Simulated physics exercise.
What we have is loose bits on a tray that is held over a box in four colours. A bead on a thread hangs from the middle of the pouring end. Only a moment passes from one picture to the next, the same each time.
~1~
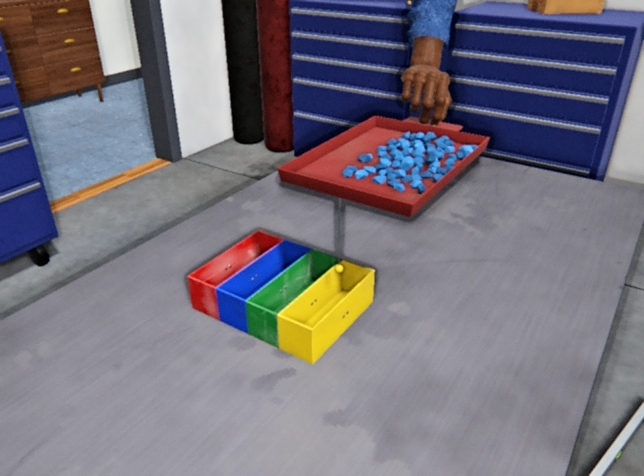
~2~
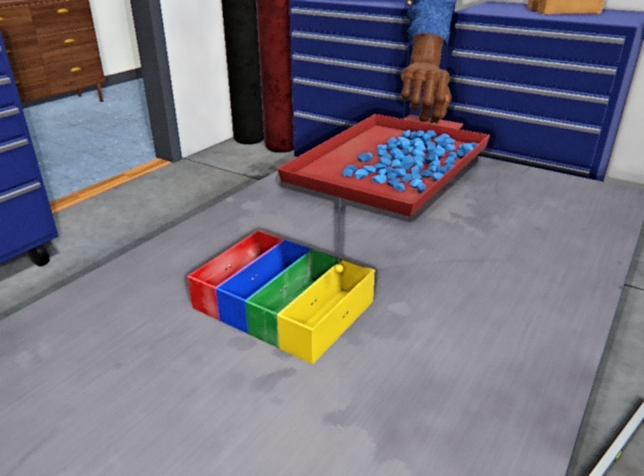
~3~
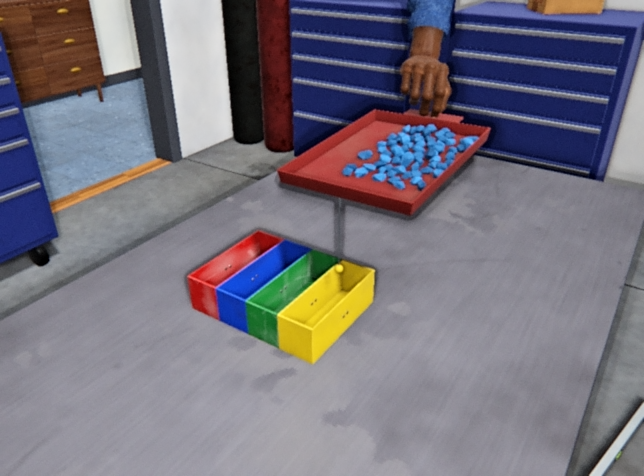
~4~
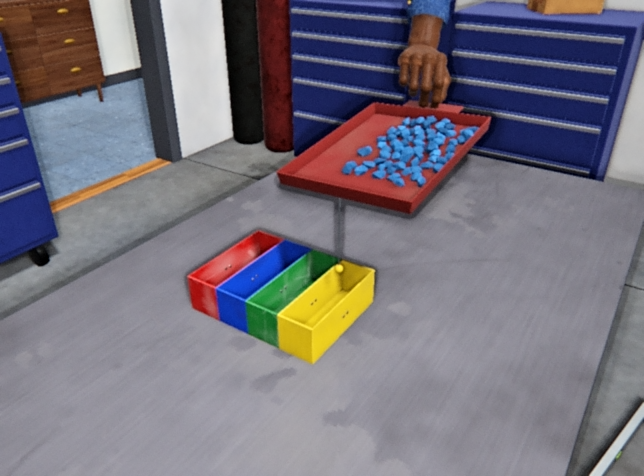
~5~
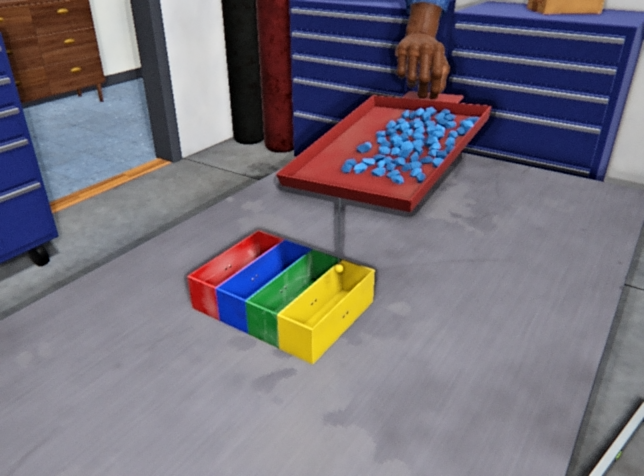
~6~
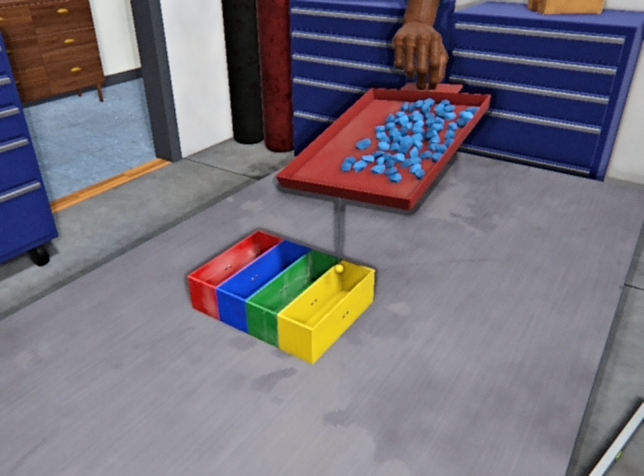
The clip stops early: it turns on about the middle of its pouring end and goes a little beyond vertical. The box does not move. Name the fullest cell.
It favours the blue compartment.
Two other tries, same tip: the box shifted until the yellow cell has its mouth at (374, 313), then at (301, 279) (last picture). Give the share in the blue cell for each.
About 30 and 10 per cent.
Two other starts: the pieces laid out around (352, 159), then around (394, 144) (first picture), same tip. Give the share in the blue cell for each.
Near 70 % and 60 %.
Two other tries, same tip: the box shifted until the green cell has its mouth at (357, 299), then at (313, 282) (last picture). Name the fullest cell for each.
One: That red cell. Two: The blue one.
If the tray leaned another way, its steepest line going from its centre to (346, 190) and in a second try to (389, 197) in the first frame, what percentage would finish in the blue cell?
In turn 10 and 0 in a hundred.
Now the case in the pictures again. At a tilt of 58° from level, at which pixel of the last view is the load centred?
Roughly at (309, 175).
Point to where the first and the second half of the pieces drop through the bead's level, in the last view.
Early half (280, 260), late half (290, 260).
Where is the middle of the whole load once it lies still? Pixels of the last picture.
At about (276, 297).
Soon, tray tipped steeply; nearly all on the tray; a stray few in the blue cell; a small part falling or outside the box.
A while on, tray tipped right over; about half on the tray; about a quarter in the blue cell; a small part in the green cell; a small part in the red cell; a stray few in the yellow cell; a small part falling or outside the box.
Towards the end, tray tipped past a quarter turn; about half in the blue cell; about a third in the green cell; a small part in the yellow cell; a small part in the red cell; a stray few falling or outside the box.
Finally, tray tipped past a quarter turn; about half in the blue cell; about a third in the green cell; a small part in the yellow cell; a small part in the red cell; a stray few outside the box.
